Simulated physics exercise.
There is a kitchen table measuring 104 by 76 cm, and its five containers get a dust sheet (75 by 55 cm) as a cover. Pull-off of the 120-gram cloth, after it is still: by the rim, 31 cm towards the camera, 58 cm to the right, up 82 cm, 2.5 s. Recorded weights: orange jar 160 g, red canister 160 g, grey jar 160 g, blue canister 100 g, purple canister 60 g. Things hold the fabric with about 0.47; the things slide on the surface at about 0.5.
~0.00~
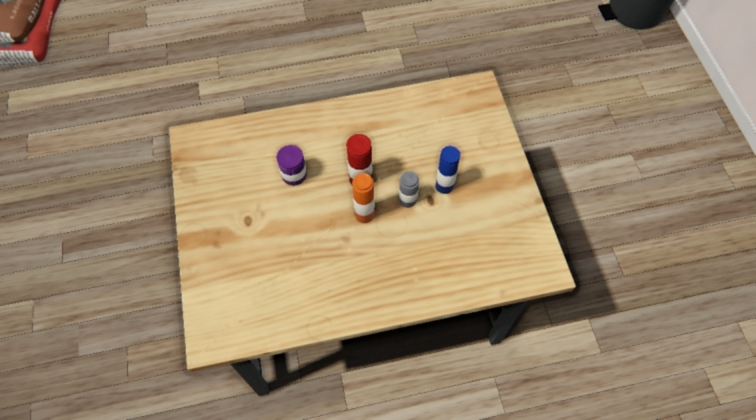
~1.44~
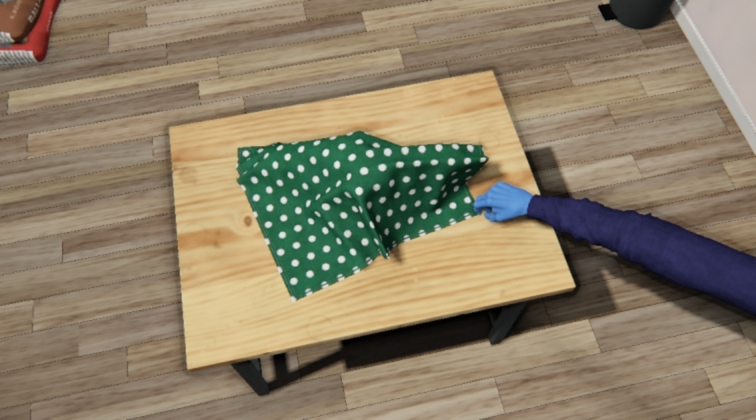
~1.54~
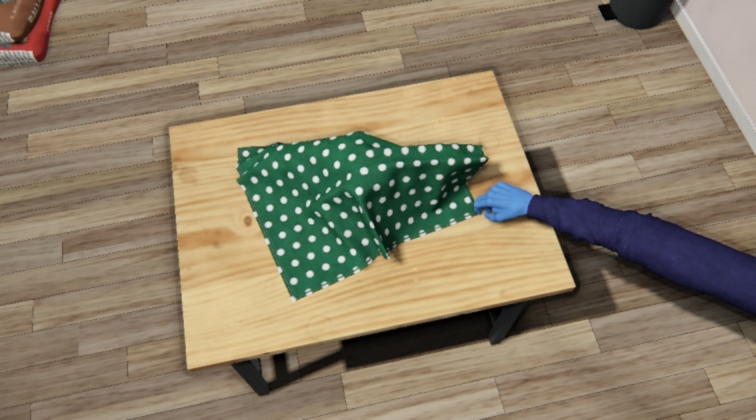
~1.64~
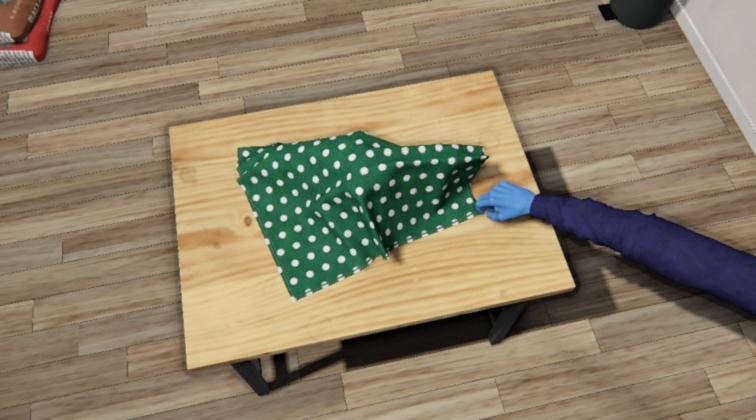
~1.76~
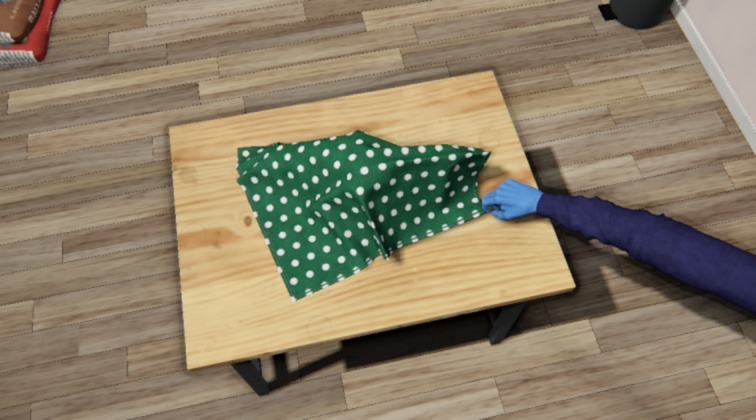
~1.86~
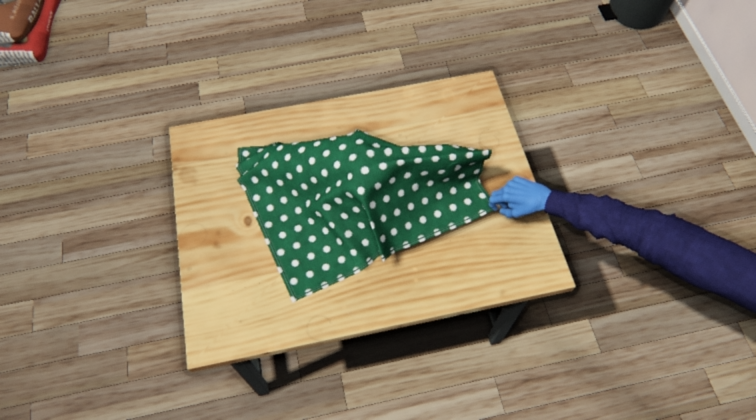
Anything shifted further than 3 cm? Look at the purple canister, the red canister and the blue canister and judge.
My prediction: Most likely the purple canister stays anchored; most likely the red canister gets dislodged; most likely the blue canister gets dislodged.
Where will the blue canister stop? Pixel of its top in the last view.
It comes to rest close to (482, 200).
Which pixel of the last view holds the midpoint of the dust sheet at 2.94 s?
The midpoint is close to pixel (505, 160).
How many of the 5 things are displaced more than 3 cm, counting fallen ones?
The total comes out at 4.
After 2.4 s, middle of the dust sheet at (389, 160); red canister 1 cm off its start, orange jar 6 cm off its start.
After 2.9 s, middle of the dust sheet at (505, 160); red canister on its side, 10 cm off its start, blue canister 2 cm off its start, orange jar on its side, 13 cm off its start.
After 3.5 s, middle of the dust sheet at (648, 196); red canister on its side, 16 cm off its start at (414, 191), blue canister on its side, 12 cm off its start at (484, 198), grey jar on its side, 14 cm off its start at (442, 230).
After 4.0 s, middle of the dust sheet at a place out of view; red canister on its side, 16 cm off its start, blue canister on its side, 12 cm off its start, grey jar on its side, 23 cm off its start.
After 4.8 s, middle of the dust sheet at (736, 203); red canister on its side, 16 cm off its start at (414, 191), blue canister on its side, 12 cm off its start at (482, 200), purple canister 0 cm off its start at (290, 156), grey jar on its side, 36 cm off its start at (449, 314).
